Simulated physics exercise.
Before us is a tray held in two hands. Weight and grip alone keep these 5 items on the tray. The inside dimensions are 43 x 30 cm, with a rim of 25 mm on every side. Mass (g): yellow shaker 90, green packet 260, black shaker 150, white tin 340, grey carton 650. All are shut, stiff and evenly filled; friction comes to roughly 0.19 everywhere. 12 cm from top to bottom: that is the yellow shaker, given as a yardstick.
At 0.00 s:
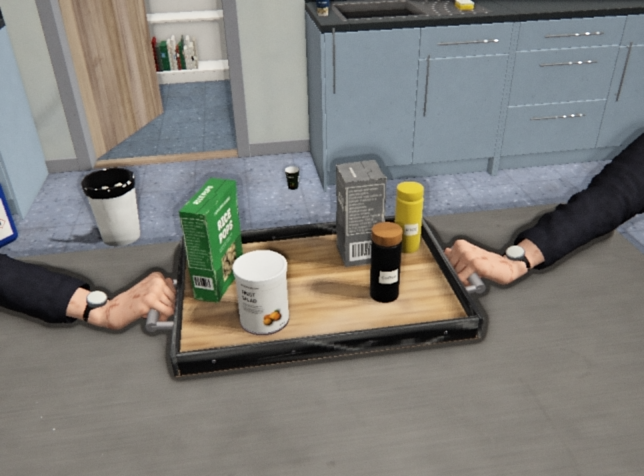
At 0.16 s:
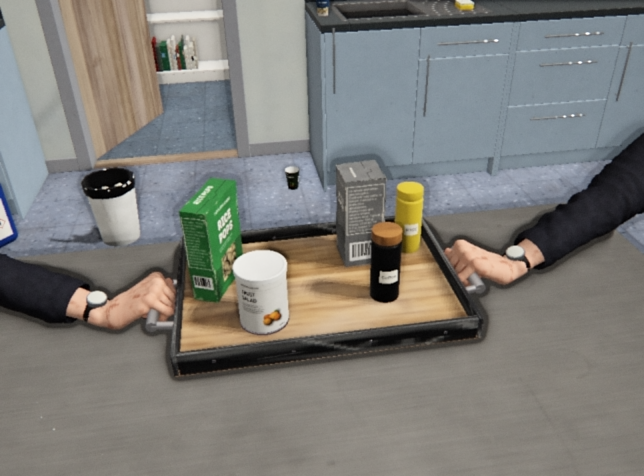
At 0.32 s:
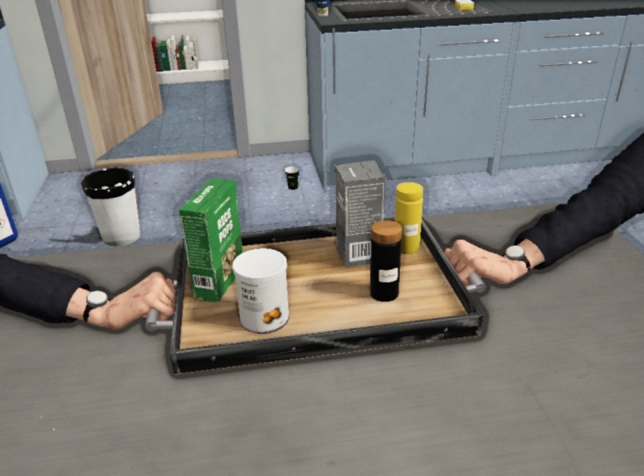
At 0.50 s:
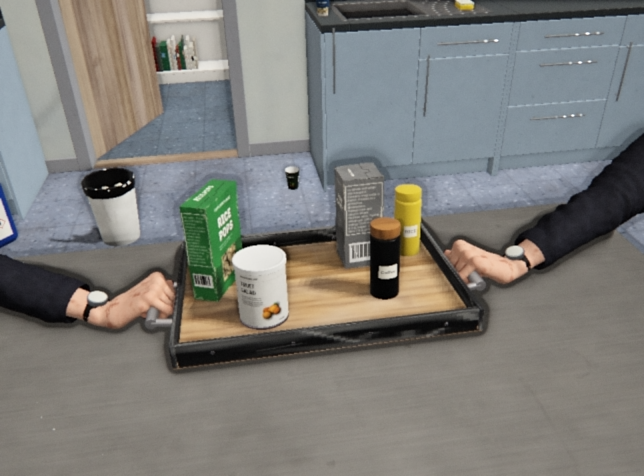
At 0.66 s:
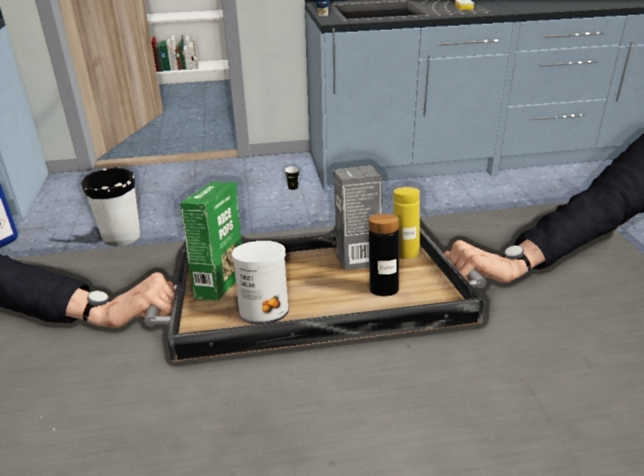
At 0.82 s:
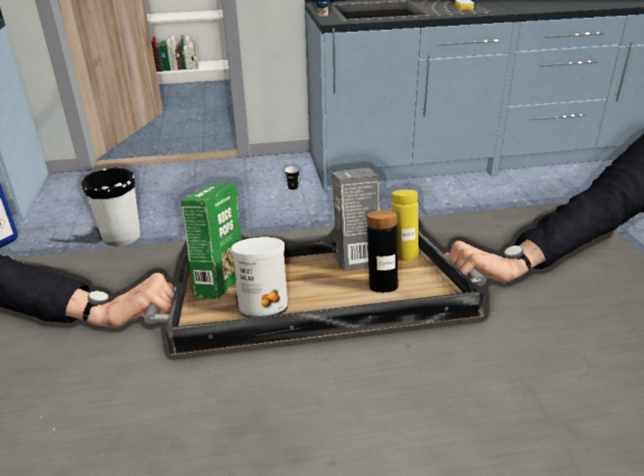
Two hands holding a wooden tray of five containers in a kitchen, keeping it level, then gradually tilting its far edge down.
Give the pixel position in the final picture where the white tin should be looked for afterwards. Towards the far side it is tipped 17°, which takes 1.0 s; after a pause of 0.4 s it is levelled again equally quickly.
(263, 229).
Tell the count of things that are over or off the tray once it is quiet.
I get 0.
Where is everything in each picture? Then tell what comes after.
In the first frame, tray level; white tin (262, 293); yellow shaker (408, 218).
In the second frame, tray level; black shaker (386, 263); grey carton (360, 214).
In the third frame, tilt 2°, far edge down; yellow shaker (408, 219); green packet (215, 240).
In the fourth frame, tilt 5°, far edge down; black shaker (385, 259); grey carton (359, 216).
In the fifth frame, tilt 10°, far edge down; yellow shaker (406, 223); green packet (215, 240).
In the sixth frame, tilt 14°, far edge down; white tin (261, 277); black shaker (383, 252).
After 1.02 s, tilt 17°, far edge down; white tin moved 3 cm near (260, 269); grey carton moved 4 cm; green packet moved 4 cm.
After 1.22 s, tilt 17°, far edge down; white tin moved 11 cm near (258, 256); black shaker 6° off its base; grey carton 6° off its base.
After 1.52 s, tilt 17°, far edge down; white tin moved 18 cm near (264, 243); black shaker moved 10 cm; green packet moved 5 cm.
In the end (3.0 s), not toppled but over 5 cm from the start, black shaker and white tin; the other 3 under 5 cm from the start. In the last view, white tin near (263, 229).
